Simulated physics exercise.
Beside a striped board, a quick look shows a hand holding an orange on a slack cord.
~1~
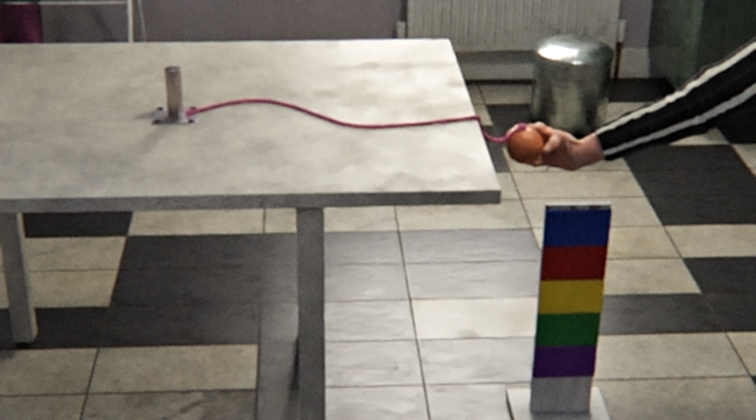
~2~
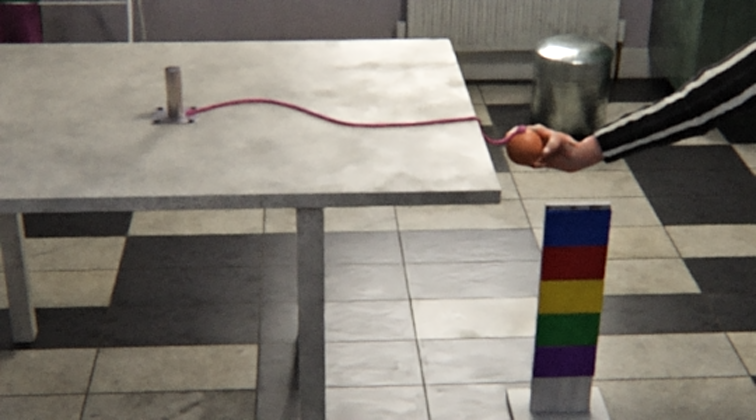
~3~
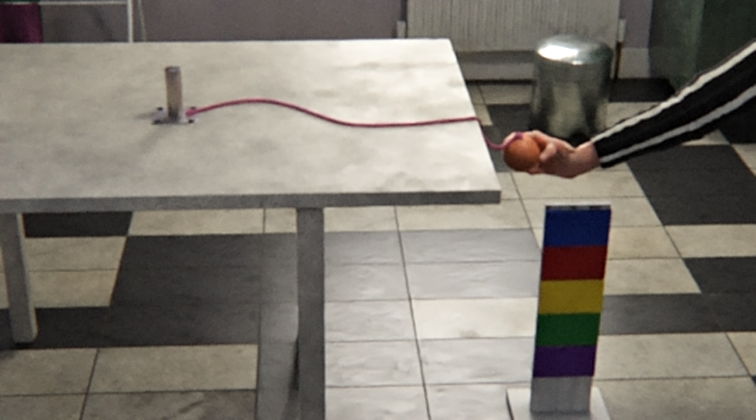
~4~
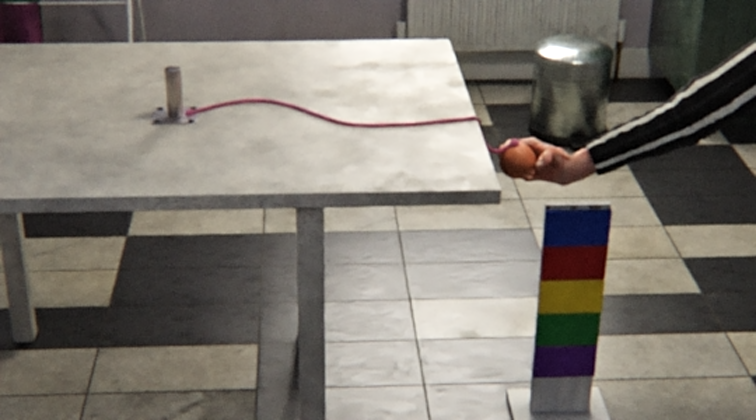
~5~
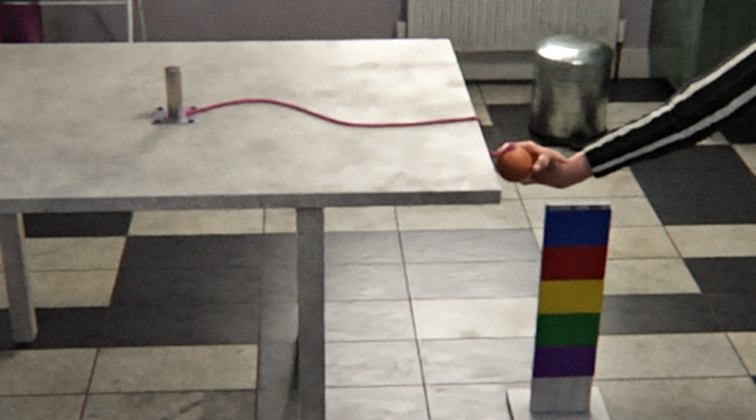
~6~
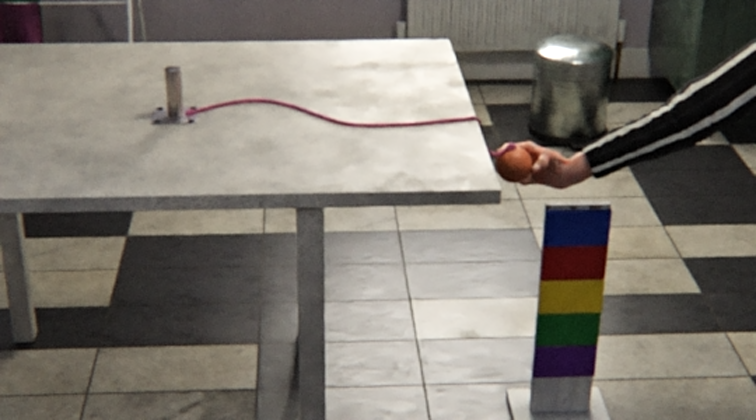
Beside a table and an upright board striped blue, red, yellow, green and purple, a hand held an orange tied to a slack pink cord, lowered it slightly leftward, then kept it still.
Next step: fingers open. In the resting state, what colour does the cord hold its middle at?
Its middle is held at blue.
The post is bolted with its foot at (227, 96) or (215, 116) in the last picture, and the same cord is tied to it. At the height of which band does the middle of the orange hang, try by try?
Result 1: Red. Result 2: Red.
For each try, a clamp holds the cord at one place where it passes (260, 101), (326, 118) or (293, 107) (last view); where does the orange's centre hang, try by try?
Approximately (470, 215), (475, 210) and (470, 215) respectively.
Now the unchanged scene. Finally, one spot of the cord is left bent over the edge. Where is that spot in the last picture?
That spot is near (448, 121).
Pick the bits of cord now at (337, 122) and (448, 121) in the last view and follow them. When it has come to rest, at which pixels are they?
Around (369, 117), then around (477, 125).
Early on, orange near (472, 217); level with blue.
Midway, orange near (483, 231); level with blue.
Finally, orange near (469, 232); level with blue. At blue.
